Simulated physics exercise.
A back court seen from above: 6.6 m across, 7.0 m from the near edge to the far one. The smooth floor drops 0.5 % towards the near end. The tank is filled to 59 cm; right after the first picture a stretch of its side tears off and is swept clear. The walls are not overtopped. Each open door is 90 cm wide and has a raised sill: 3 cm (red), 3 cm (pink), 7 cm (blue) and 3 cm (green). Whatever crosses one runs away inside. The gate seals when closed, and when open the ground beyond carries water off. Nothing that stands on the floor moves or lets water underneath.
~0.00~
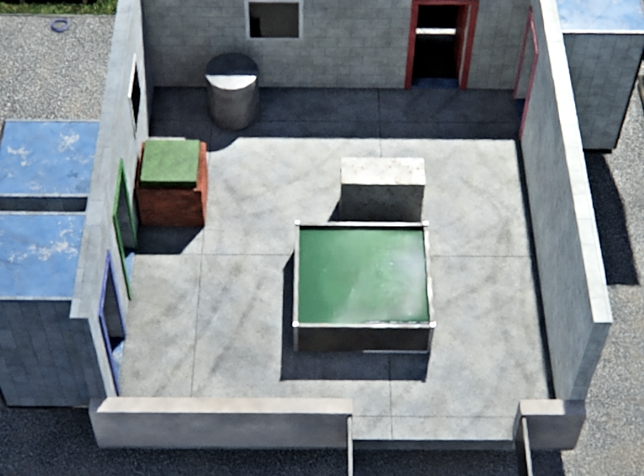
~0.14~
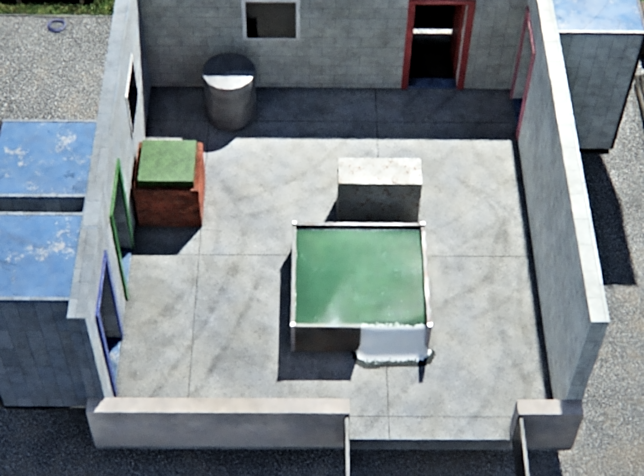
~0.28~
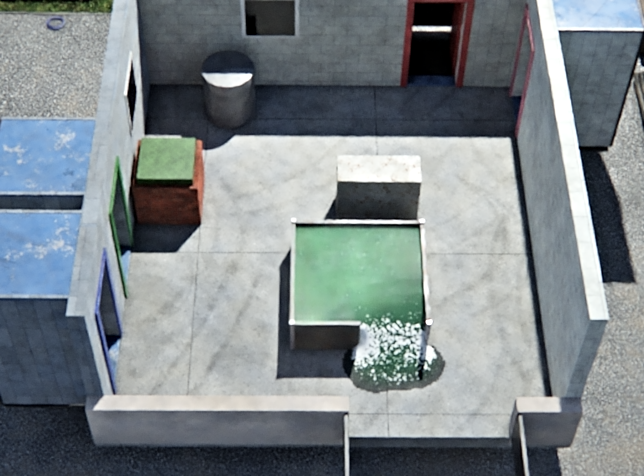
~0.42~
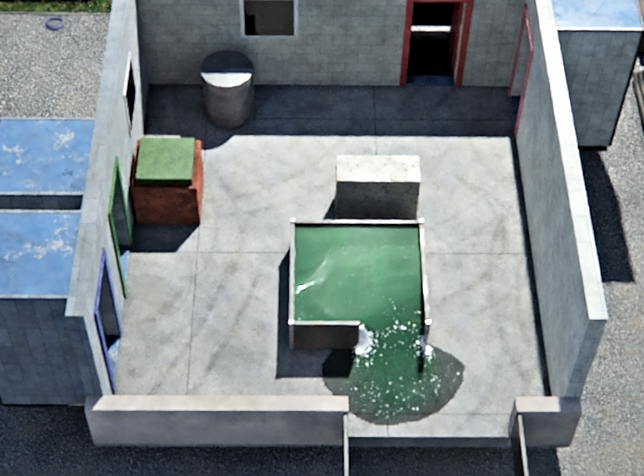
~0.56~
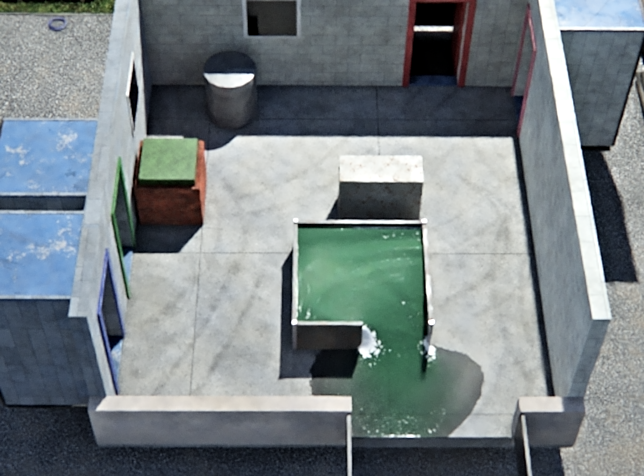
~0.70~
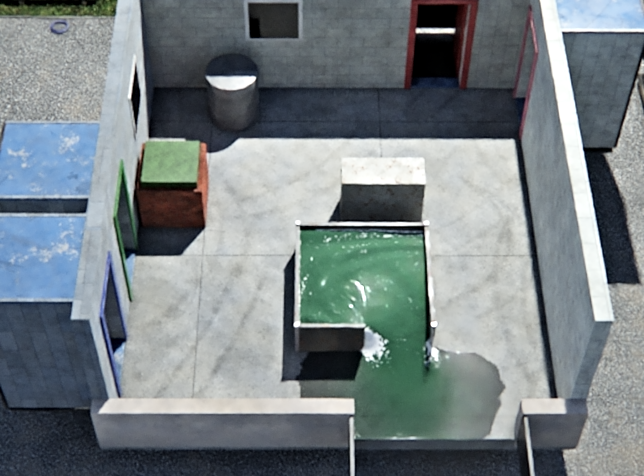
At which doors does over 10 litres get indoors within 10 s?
The water let in: At the red door it does not reach the limit; at the pink door it does not reach the limit; at the blue door it does not reach the limit; at the green door it keeps below the limit.
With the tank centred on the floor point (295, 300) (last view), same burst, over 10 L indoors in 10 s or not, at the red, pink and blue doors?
Then: Red not over, pink not over, blue over.
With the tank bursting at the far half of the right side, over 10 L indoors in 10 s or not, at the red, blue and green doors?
Against that limit: Red past it, blue not over, green under.
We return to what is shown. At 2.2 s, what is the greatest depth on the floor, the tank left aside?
Up to some 23 cm.
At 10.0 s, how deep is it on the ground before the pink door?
Roughly 0.0 cm deep.
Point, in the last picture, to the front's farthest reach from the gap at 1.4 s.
Near (227, 424).
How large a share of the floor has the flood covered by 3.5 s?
About 20 per cent.
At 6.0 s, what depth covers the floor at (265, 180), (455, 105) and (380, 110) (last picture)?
Roughly 0, 0 and 0 cm, in turn.
After 1.4 s water covers 10 % of the floor and is deepest (30 cm) near (405, 362); red door not reached, pink door not reached, blue door not reached, green door not reached.
After 2.2 s water covers 15 % of the floor and is deepest (23 cm) near (405, 362); red door not reached, pink door not reached, blue door not reached, green door not reached.
After 3.5 s water covers 20 % of the floor and is deepest (17 cm) near (405, 362); red door not reached, pink door not reached, blue door 3 cm at the sill, 0 L in, green door not reached.
After 6.0 s water covers 20 % of the floor and is deepest (10 cm) near (405, 362); red door not reached, pink door not reached, blue door 4 cm at the sill, 0 L in, green door 1 cm at the sill, 0 L in.
After 10.0 s water covers 30 % of the floor and is deepest (6 cm) near (405, 362); red door not reached, pink door not reached, blue door 2 cm at the sill, 0 L in, green door 1 cm at the sill, 0 L in.
